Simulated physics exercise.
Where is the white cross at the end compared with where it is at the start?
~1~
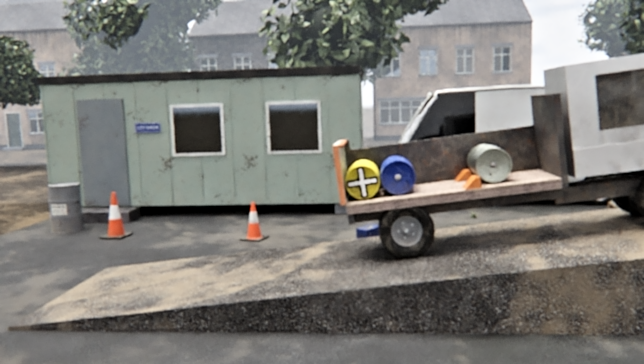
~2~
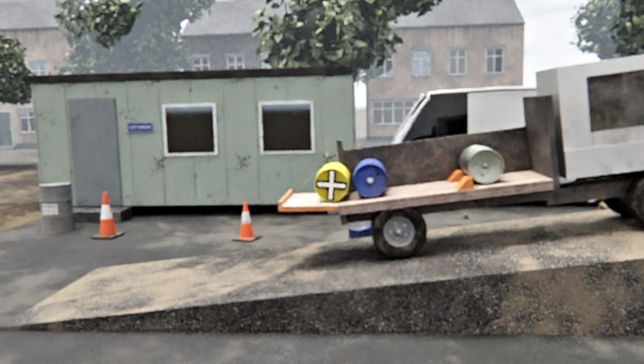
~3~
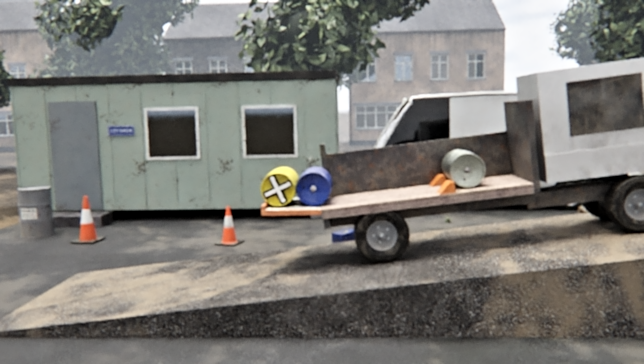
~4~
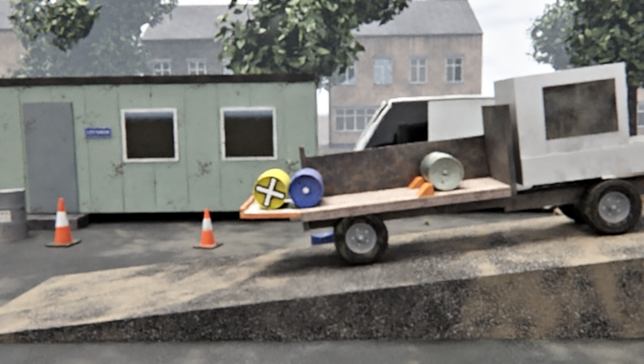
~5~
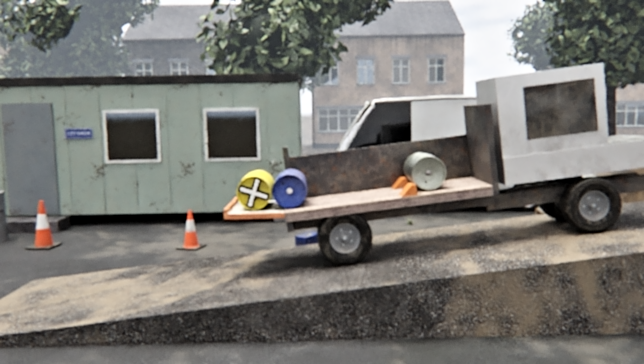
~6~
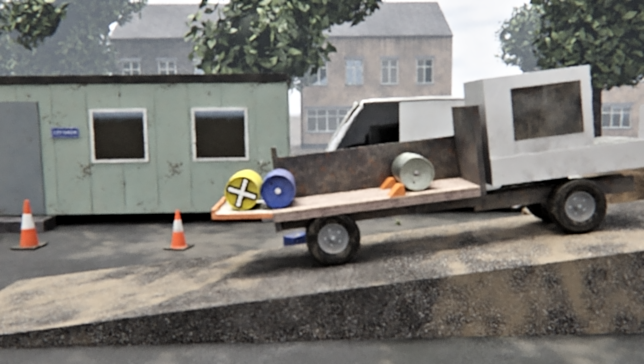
At the start the white cross is on the truck bed, just inside the raised tailgate. At the end it is further left along the truck, over the lowered tailgate, and it also sits further left in the view.
